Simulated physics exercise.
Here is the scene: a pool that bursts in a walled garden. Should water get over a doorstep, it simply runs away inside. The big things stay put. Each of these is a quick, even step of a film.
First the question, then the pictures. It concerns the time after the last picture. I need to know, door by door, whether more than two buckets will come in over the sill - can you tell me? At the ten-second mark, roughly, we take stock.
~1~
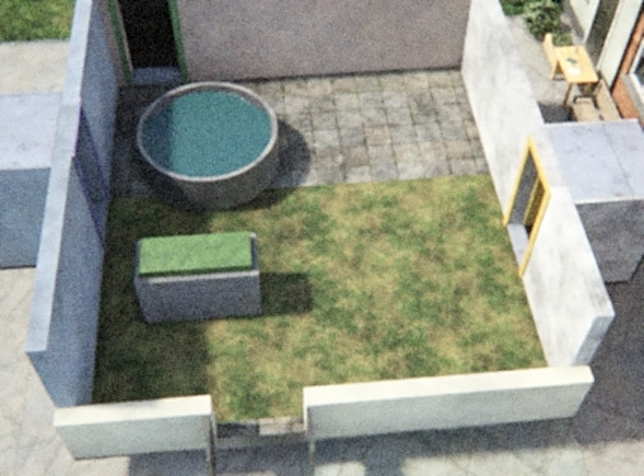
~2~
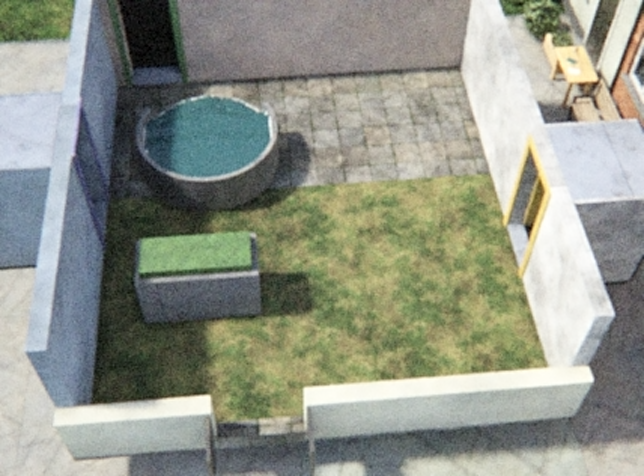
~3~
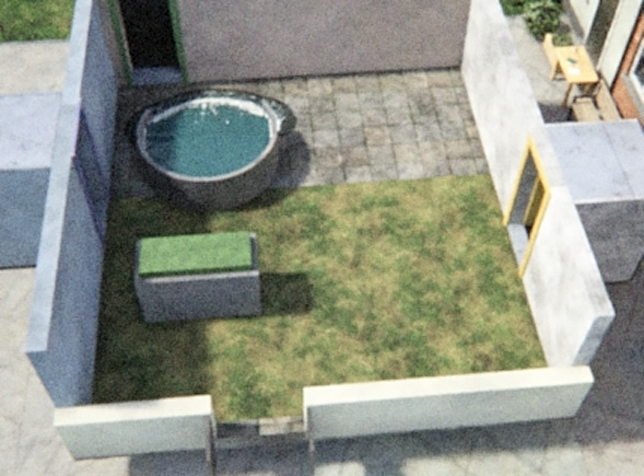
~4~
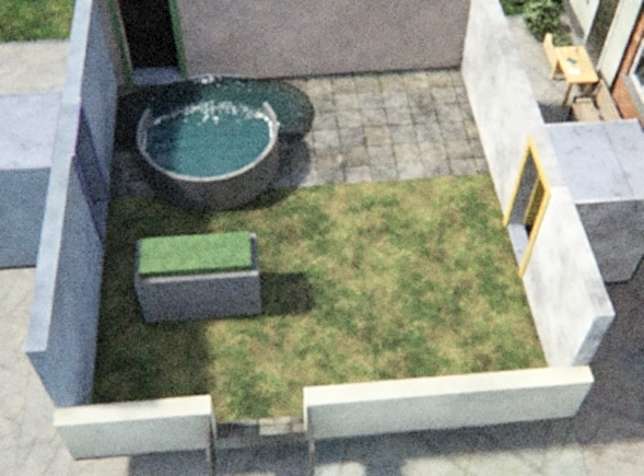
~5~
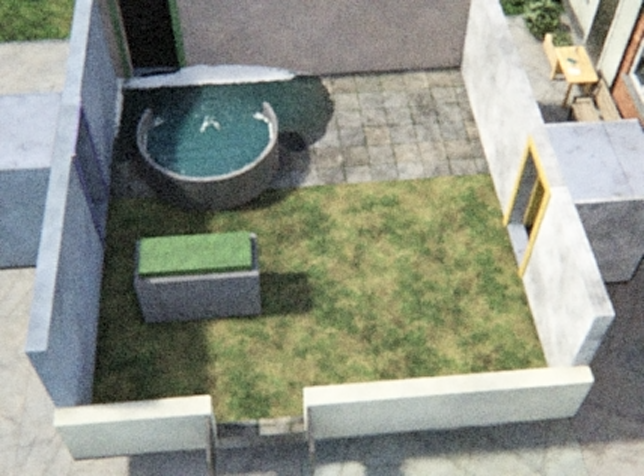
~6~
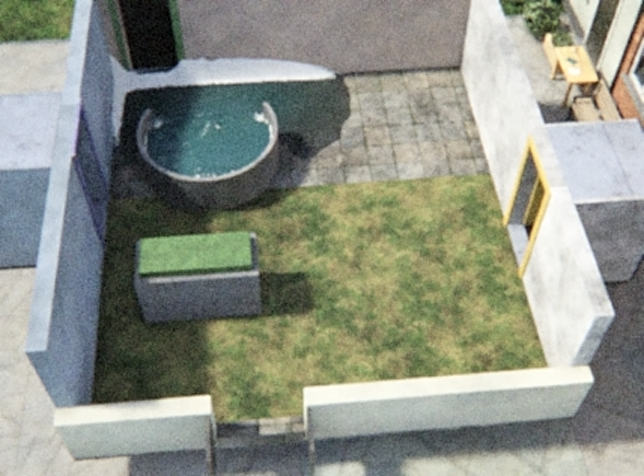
My prediction: The yellow door keeps inside the limit. The green door overshoots the limit. The blue door keeps inside the limit.
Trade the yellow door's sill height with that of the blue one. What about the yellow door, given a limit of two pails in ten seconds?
Briefly put, the yellow door remains below.
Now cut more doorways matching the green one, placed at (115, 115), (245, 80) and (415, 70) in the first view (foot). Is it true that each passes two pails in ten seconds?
Result per door - past the limit; past the limit; within the limit.
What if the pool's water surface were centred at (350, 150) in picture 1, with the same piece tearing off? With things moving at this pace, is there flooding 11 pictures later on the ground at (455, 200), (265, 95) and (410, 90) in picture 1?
I'd call them still dry, watered and watered, in the order asked.
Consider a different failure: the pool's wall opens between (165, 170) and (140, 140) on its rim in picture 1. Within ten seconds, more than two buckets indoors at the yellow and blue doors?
Result - yellow door undershoots, blue door overshoots.
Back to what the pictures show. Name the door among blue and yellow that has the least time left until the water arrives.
I pick the blue one.
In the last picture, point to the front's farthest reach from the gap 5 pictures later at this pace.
My estimate: Roughly (448, 73).
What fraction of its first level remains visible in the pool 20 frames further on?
22 % or so.
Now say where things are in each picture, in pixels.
In the first frame, still water in the round tank at (208, 132).
In the second frame, water pours out on the round tank's far side and has run to a hidden place.
In the third frame, water pours out on the round tank's far side and has run to (132, 136).
In the fourth frame, water pours out on the round tank's far side and has run to (309, 120).
In the fifth frame, water pours out on the round tank's far side and has run to (326, 96).
In the sixth frame, water pours out on the round tank's far side and has run to (339, 75).
A moment on, water covers 20 % of the floor; the yellow door not reached, the green door over two buckets in, the blue door not reached.
Next, water covers 25 % of the floor; the yellow door not reached, the green door far over two buckets in, the blue door wet at the sill, nothing in.
Then, water covers 45 % of the floor; the yellow door not reached, the green door far over two buckets in, the blue door wet at the sill, nothing in.
Later, water covers 75 % of the floor; the yellow door wet at the sill, nothing in, the green door far over two buckets in, the blue door wet at the sill, nothing in.
In the end, water covers 100 % of the floor; the yellow door wet at the sill, nothing in, the green door far over two buckets in, the blue door under two buckets in.
